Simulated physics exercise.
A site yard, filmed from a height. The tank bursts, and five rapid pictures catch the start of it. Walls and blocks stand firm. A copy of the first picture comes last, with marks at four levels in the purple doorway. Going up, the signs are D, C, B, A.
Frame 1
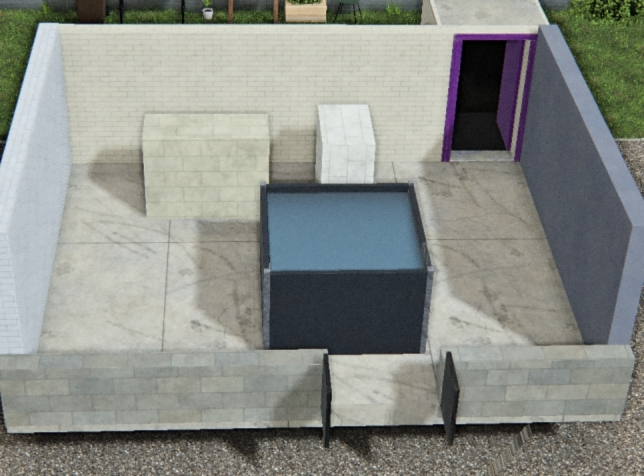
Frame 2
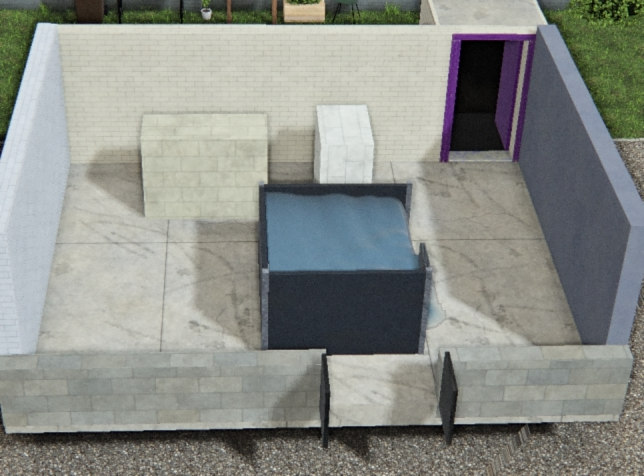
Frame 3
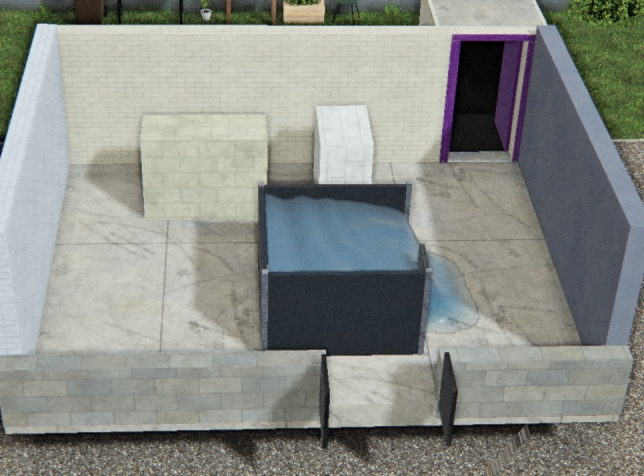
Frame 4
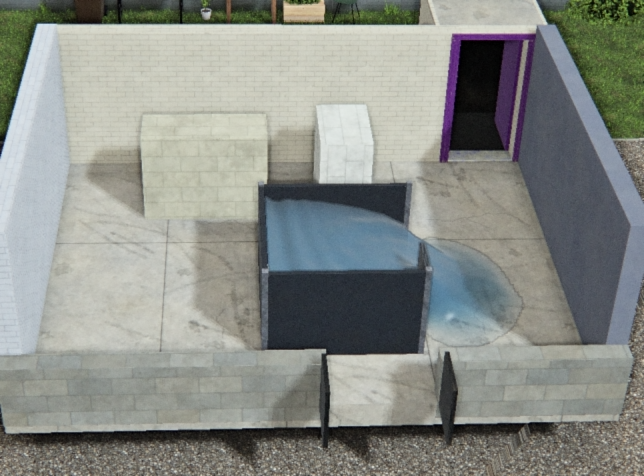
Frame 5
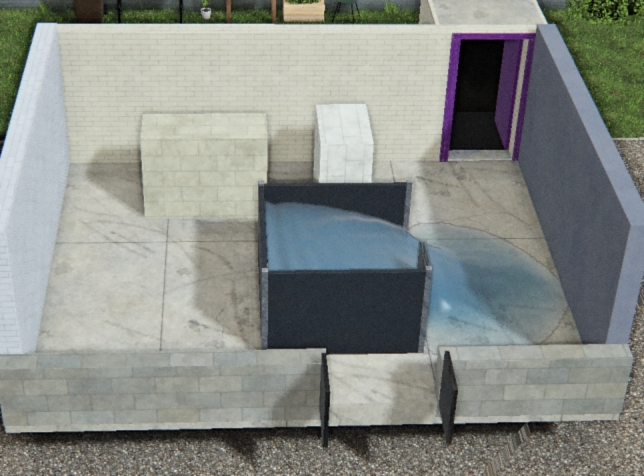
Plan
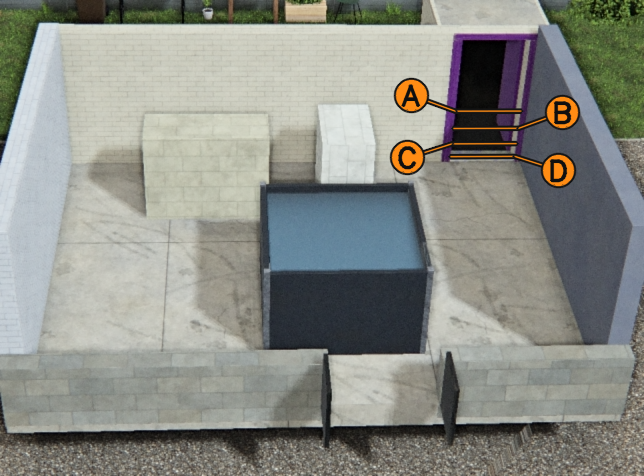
In a walled concrete yard seen from above, a dark square tank stands full of still blue water. Its right side opens and the surface ripples and slopes as water pours out onto the floor, then spreads in a widening, rounded sheet toward the grey wall on the right.
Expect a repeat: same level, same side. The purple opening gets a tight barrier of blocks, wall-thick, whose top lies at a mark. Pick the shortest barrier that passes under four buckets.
I would pick line B.
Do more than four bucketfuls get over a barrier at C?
Yes, that goes wrong.
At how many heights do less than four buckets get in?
Two.
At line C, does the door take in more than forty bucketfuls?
No, it does not.
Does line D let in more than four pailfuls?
Yes, it does.
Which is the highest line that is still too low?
C.
On the marked copy, A at (488, 111); B at (486, 128); C at (484, 143); D at (482, 156); from the bottom up D, C, B, A.
If A is chosen, nothing gets over.
If B is chosen, a bucket or two gets in.
If C is chosen, some 15 bucketfuls get in.
If D is chosen, dozens of bucketfuls pour in.
